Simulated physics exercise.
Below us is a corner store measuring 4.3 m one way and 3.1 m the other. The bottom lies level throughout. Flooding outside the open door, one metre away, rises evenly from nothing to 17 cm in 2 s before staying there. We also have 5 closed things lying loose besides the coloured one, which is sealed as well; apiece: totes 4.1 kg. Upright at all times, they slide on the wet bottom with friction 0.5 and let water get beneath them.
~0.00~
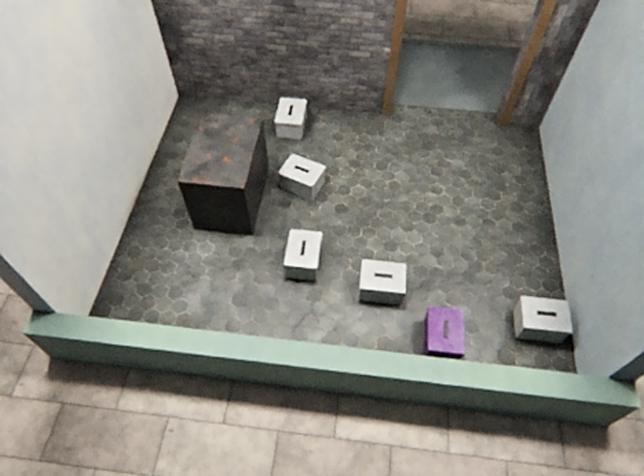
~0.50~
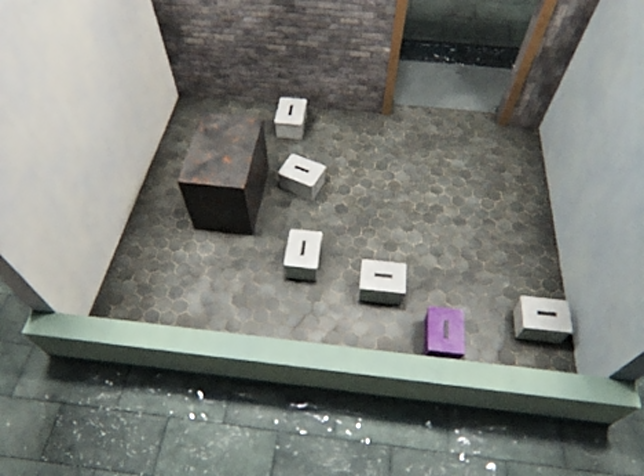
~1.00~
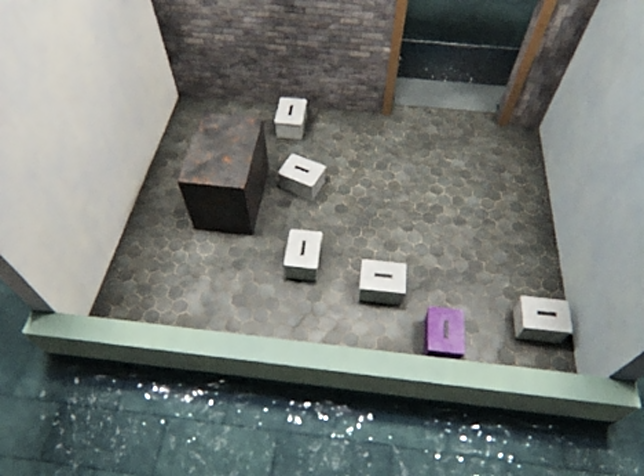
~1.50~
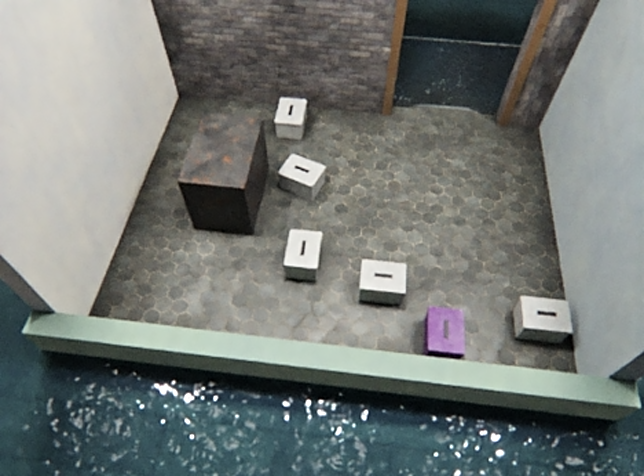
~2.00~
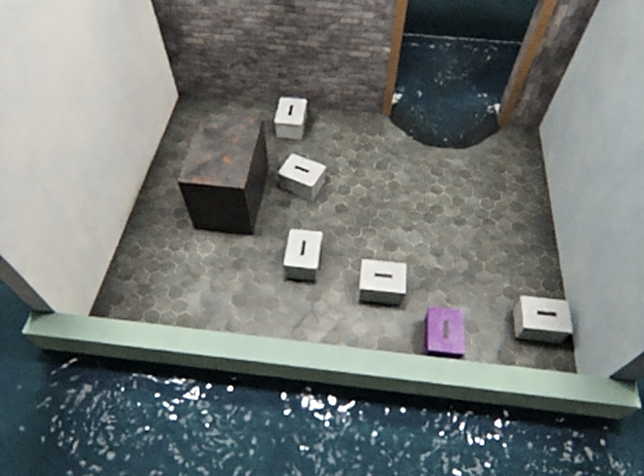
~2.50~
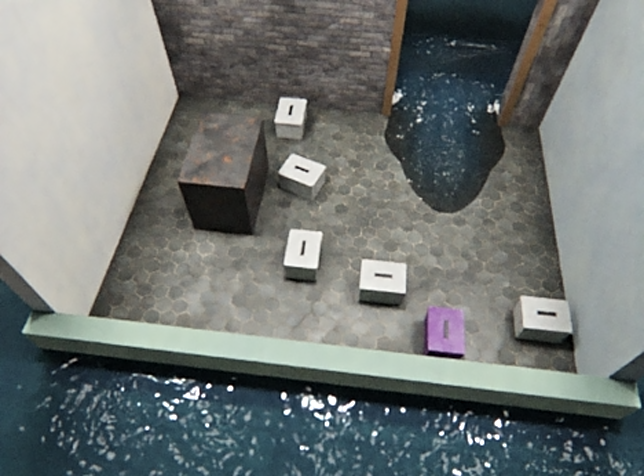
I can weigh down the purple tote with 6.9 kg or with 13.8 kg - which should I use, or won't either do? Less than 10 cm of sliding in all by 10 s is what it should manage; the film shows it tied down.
Go with neither; both fall short.
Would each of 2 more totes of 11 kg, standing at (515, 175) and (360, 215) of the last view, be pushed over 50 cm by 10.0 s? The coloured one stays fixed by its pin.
In the order given, beyond the mark and then within the mark.
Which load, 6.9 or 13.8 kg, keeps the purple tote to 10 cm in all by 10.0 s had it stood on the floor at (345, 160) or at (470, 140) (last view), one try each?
In order: Even the lighter mass works; both fall short.
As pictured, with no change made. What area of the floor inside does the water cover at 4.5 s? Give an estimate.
My estimate is roughly 8.5 m2.
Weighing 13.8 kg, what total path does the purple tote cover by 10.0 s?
Some 140 cm in all.
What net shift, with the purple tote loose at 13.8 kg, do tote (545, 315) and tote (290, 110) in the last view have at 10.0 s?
The first is 150 cm from its start, the second 0 cm.
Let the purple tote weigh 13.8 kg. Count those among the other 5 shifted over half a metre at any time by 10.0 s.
The tally stands at 3.
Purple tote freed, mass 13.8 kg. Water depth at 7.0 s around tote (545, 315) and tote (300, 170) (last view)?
Depths: Near 11 cm, then near 3 cm.
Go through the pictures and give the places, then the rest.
In the first picture, the purple tote at (446, 329) rests on the ground; water covers 0.0 m2; 0 of 6 have shifted.
In the second picture, the purple tote at (446, 329) rests on the ground; 0.0 m2 under water; 0 of 6 have shifted.
In the third picture, the purple tote at (446, 329) rests on the ground; water covers 0.0 m2; 0 of 6 have shifted.
In the fourth picture, the purple tote at (446, 329), on the bottom; 0.0 m2 under water; 0 of 6 have shifted.
In the fifth picture, the purple tote at (446, 329), on the bottom; water covers 0.4 m2; 0 of 6 have shifted.
In the sixth picture, the purple tote at (446, 329), on the bottom; 1.3 m2 under water; 0 of 6 have shifted.
After 3.5 s the purple tote would be 0 cm from its start with 6.9 kg and 0 cm from its start with 13.8 kg; 1 cm of water round it then.
After 4.5 s the purple tote would be 9 cm from its start with 6.9 kg and 0 cm from its start with 13.8 kg; 5 cm of water round it then.
After 7.0 s the purple tote would be 57 cm from its start with 6.9 kg and 42 cm from its start with 13.8 kg; 9 cm of water round it then.
After 10.0 s the purple tote would be 269 cm from its start with 6.9 kg and 126 cm from its start with 13.8 kg; 8 cm of water round it then.
